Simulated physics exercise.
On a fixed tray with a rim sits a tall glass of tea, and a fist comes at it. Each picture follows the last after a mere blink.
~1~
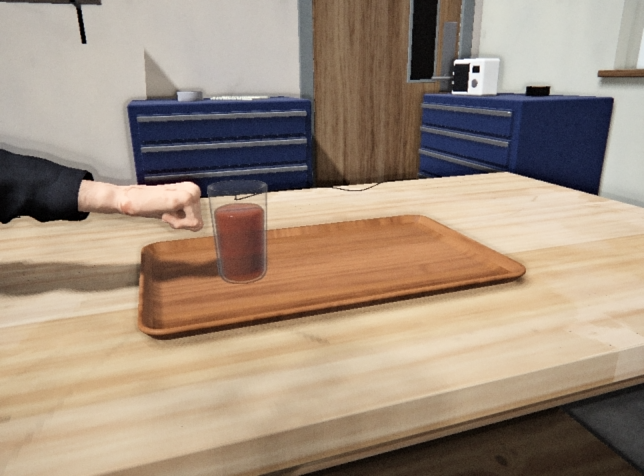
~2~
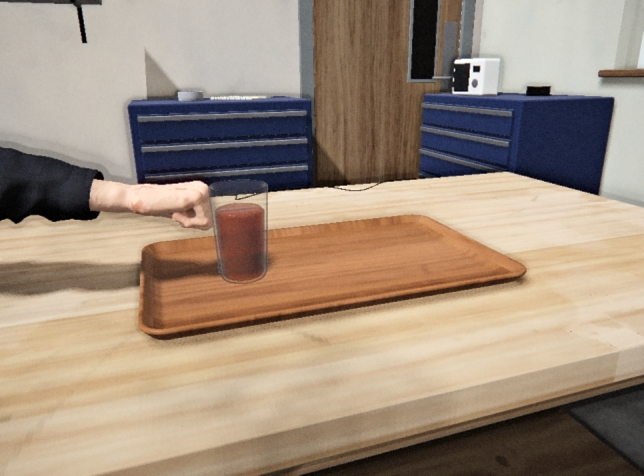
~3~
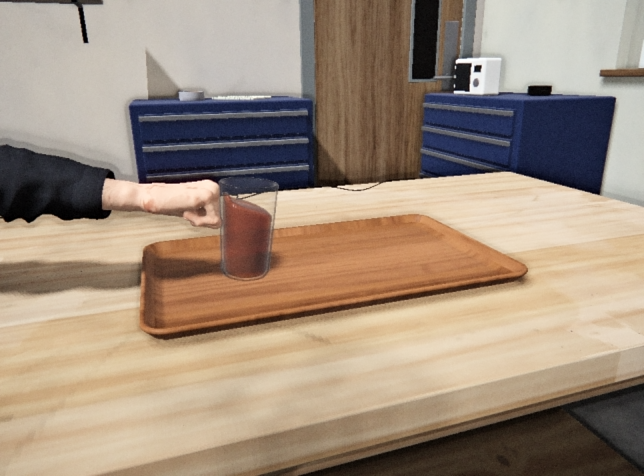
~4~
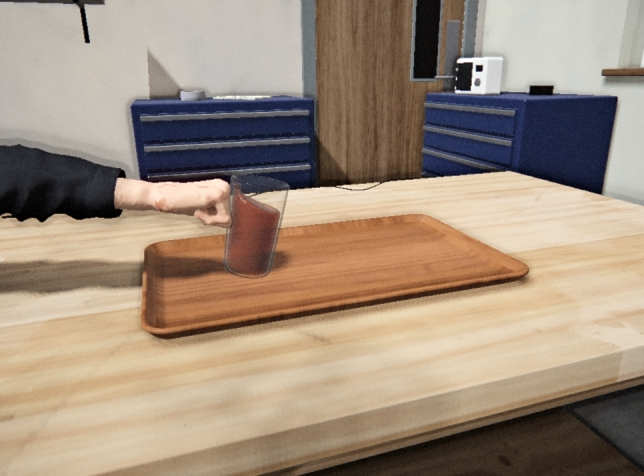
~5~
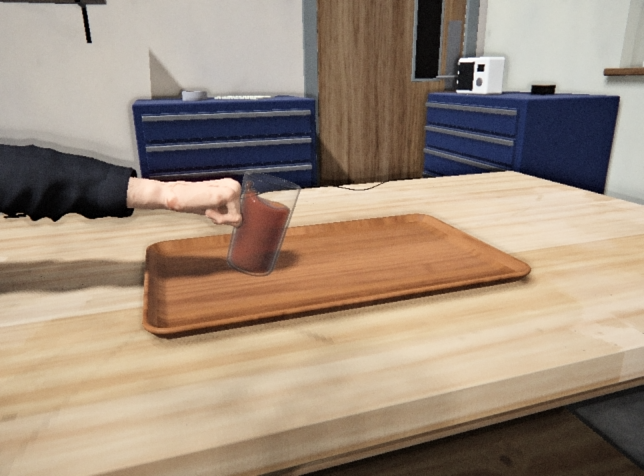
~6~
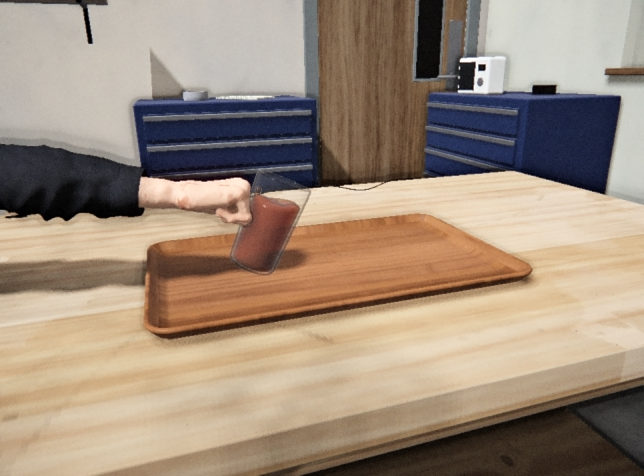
A fist in a dark sleeve reached in from the left and pushed the upper side of a clear glass of dark red drink on a wooden tray, tilting it steadily to the right.
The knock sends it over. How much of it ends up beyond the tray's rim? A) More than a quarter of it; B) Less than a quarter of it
More than a quarter of it (A).
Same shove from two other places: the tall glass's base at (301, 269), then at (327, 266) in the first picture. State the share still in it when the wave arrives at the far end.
Roughly 70 % and 80 %.
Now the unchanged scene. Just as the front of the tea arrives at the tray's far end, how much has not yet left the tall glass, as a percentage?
About 55 per cent.
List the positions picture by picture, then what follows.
In the first picture, tilt 0°; right rim (265, 185); surface from (213, 211) to (262, 206); the tray's far rim is at (467, 238); the tray is clear ahead.
In the second picture, tilt 0°; right rim (265, 185); surface from (214, 210) to (263, 206).
In the third picture, tilt 6°; right rim (276, 185); surface from (221, 193) to (266, 209).
In the fourth picture, tilt 12°; right rim (287, 186); surface from (233, 183) to (279, 209).
In the fifth picture, tilt 18°; right rim (298, 188); surface from (241, 206) to (289, 206).
In the sixth picture, tilt 25°; right rim (308, 191); surface from (246, 212) to (298, 202).
A moment on, the tall glass is falling and 99 per cent is in the glass, 0 on the tray and 1 above or beyond its rim.
Next, the tall glass lies on its side and 70 per cent is in the glass, 14 on the tray and 16 above or beyond its rim.
Then the tall glass lies on its side and 38 per cent is in the glass, 53 on the tray and 9 above or beyond its rim.
Later the tall glass lies on its side and 20 per cent is in the glass, 38 on the tray and 42 above or beyond its rim.
Finally, 58 per cent is held by tray and glass, 42 is off the tray.
